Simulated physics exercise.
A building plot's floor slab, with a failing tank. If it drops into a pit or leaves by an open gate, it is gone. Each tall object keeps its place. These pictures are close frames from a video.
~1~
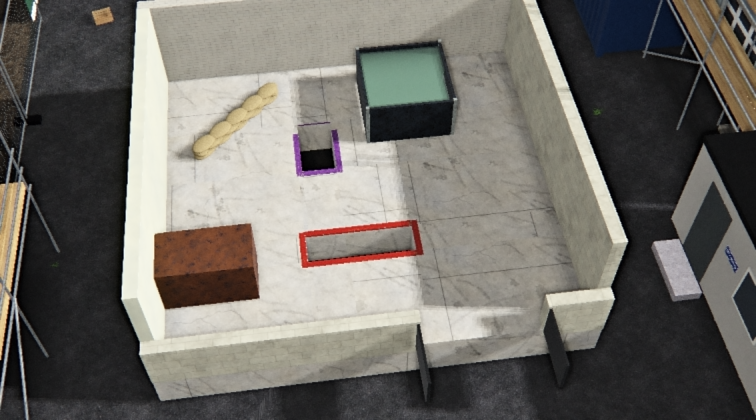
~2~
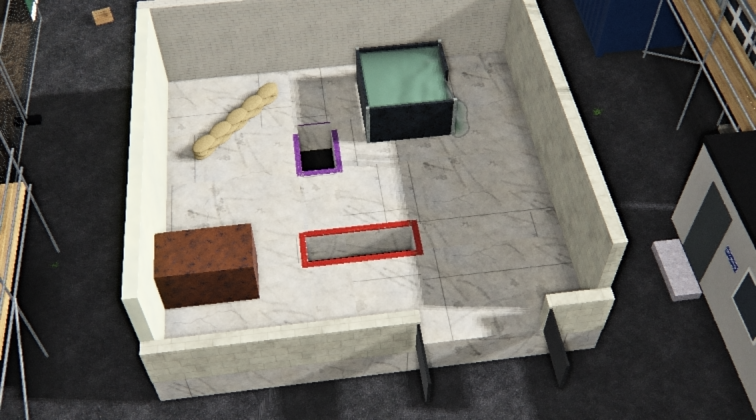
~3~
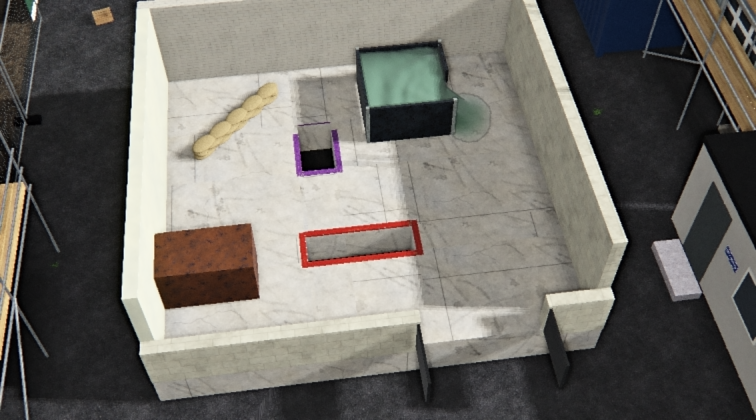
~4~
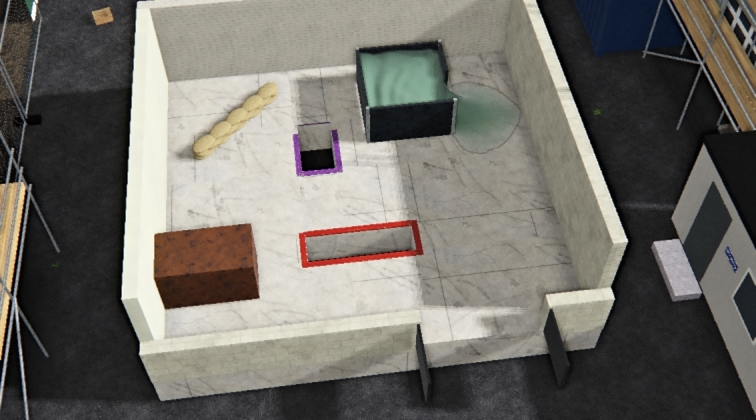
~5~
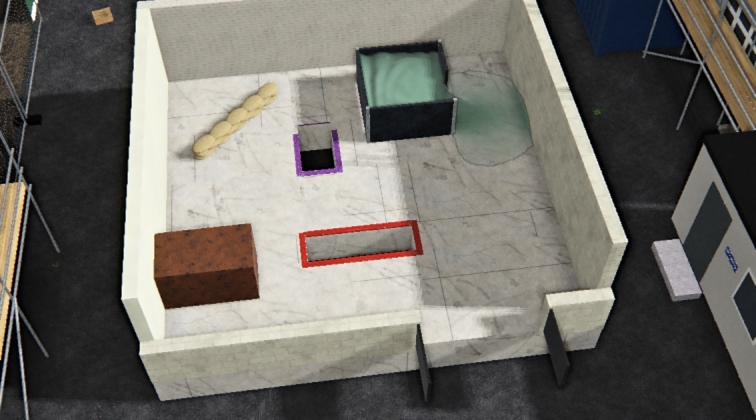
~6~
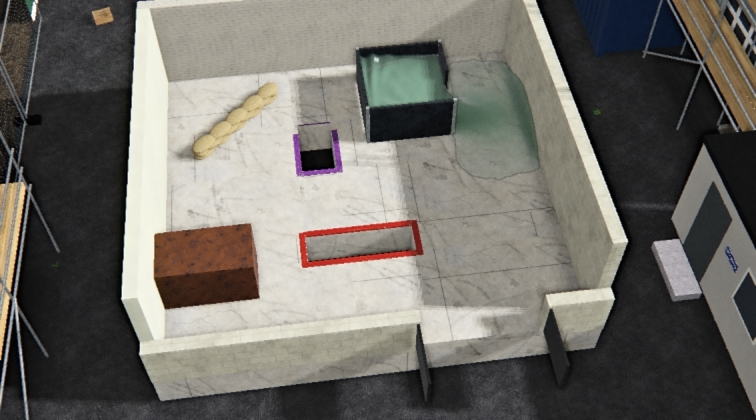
A dark square tank leaks green water from its right side, spreading across the marble floor.
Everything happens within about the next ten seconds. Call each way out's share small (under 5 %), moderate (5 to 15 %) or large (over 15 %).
The gate's share is large. The purple pit's share is small. The red pit's share is small.
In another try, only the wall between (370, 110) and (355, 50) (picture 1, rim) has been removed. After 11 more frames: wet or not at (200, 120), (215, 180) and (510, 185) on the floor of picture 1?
The first would be drenched, the second drenched and the third still unwetted.
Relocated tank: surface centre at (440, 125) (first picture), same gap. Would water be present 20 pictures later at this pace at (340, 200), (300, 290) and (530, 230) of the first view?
Spot 1 unwetted, spot 2 unwetted, and spot 3 wetted.
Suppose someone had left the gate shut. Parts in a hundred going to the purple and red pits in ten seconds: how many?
The purple pit gets 2 per cent and the red pit 8 per cent.
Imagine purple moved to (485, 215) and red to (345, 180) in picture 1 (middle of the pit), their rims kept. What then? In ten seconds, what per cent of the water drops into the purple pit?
Purple: 20 %.
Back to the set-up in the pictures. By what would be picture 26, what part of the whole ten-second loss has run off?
Roughly 20 %.
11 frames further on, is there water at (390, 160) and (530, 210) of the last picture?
High and dry, then submerged.
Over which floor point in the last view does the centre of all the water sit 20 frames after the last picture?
Around pixel (448, 134).
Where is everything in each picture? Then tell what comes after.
The first picture shows the tank at (405, 77) is whole and still.
In the second picture, water pours out at (448, 105) and has run to (459, 135).
In the third picture, the front is at (486, 107), out from the gap at (448, 108).
In the fourth picture, water pours out at (447, 109) and has run to (514, 106).
In the fifth picture, water pours out at (447, 109) and has run to (531, 143).
In the sixth picture, the front is at (538, 165), out from the gap at (447, 108).
A moment on, water covers 15 % of the floor; the gate 0 %, the purple pit 0 %, the red pit 0 %.
Next, water covers 25 % of the floor; the gate 0 %, the purple pit 0 %, the red pit 0 %.
Then, water covers 40 % of the floor; the gate 6 %, the purple pit 0 %, the red pit 0 %.
Later, water covers 60 % of the floor; the gate 20 %, the purple pit 0 %, the red pit 1 %.
In the end, water covers 75 % of the floor; the gate 31 %, the purple pit 1 %, the red pit 2 %.
